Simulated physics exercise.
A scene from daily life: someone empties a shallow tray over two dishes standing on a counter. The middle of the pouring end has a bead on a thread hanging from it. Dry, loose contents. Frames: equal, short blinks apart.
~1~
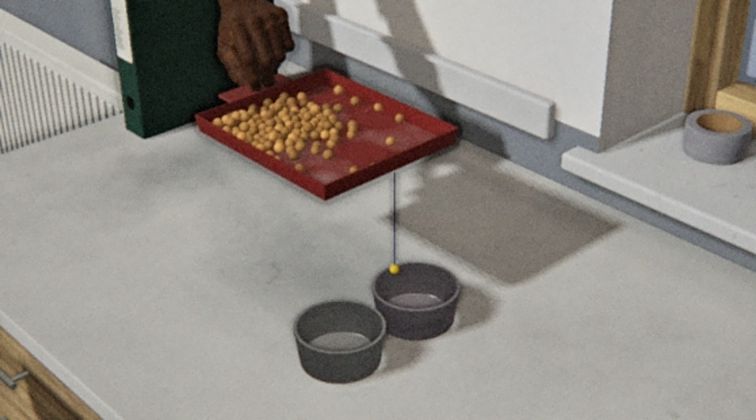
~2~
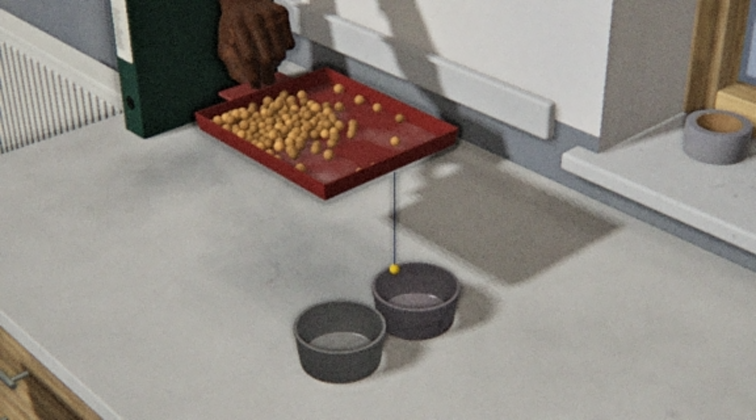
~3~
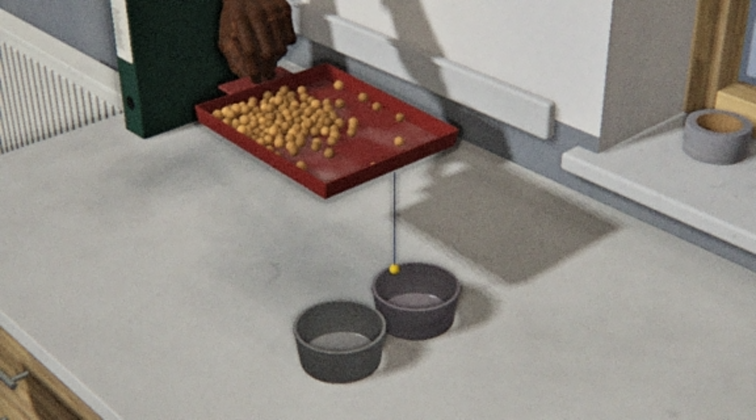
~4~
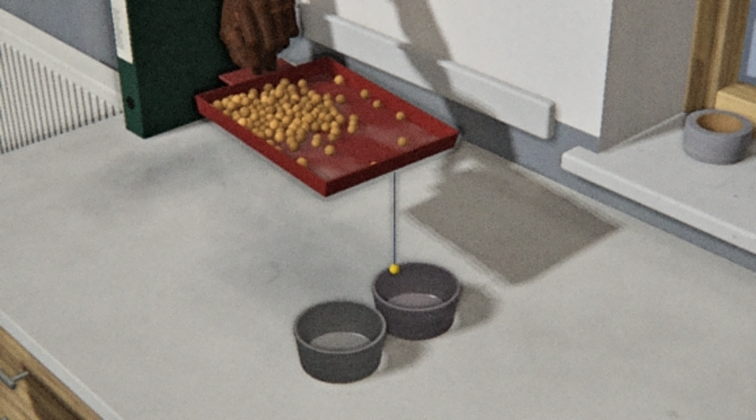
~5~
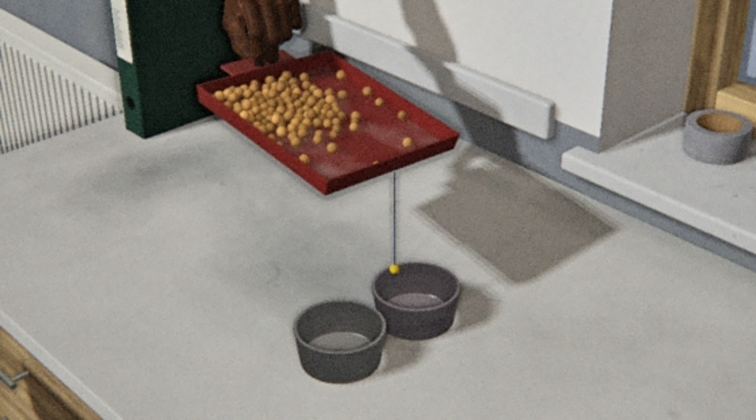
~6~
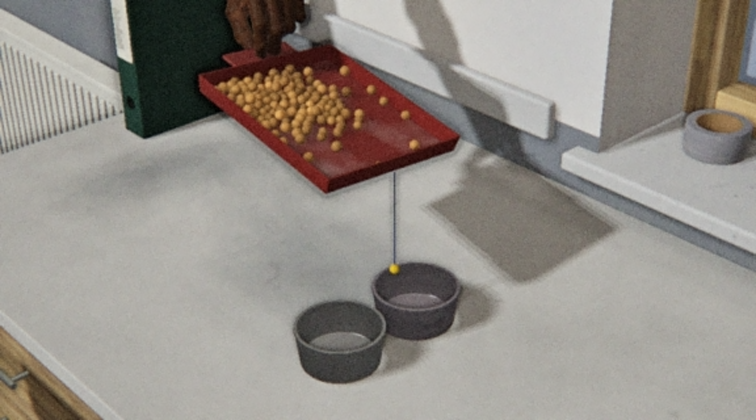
At first, a hand holds a shallow red tray of round wooden beads level above two dark dishes on a counter, a small yellow bead hanging on a thread from its front edge. Then the hand slowly raises the back of the tray, slanting it slightly, and a few loose beads shift slightly forward.
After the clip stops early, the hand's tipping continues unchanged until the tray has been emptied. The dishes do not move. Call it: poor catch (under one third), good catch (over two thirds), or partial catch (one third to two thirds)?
Poor catch.
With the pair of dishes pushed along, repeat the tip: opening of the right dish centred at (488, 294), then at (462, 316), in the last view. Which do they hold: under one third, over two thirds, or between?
Where the dishes stand first, under a third; where they stand second, under a third.
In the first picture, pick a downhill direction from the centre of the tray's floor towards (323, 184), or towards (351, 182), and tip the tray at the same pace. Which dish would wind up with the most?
First try, the dish at left; second try, the dish at left.
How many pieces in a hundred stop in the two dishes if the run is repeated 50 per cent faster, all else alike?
About 10 %.
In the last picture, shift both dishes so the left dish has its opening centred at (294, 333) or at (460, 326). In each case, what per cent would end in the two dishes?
I'd expect some 0 percent, and then some 0 percent.
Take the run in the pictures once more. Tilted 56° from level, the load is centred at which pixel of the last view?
I'd mark the middle close to (408, 133).
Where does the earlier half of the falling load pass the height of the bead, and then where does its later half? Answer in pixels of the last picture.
I'd say close to (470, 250) at first and close to (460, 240) later on.
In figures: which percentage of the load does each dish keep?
Left dish: 0 %, right dish: 10 %.
Just after the last frame, tray tipped steeply; almost all on the tray; just a few outside both; just a few in the air.
A moment on, tray tipped right over; roughly a quarter on the tray; about a tenth in the right dish; roughly a third outside both; roughly a quarter in the air.
Further on, tray tipped past a quarter turn; about a tenth in the right dish; the larger part outside both.
When it is over, tray tipped past a quarter turn; not one in the left dish; about a tenth in the right dish; the larger part outside both.
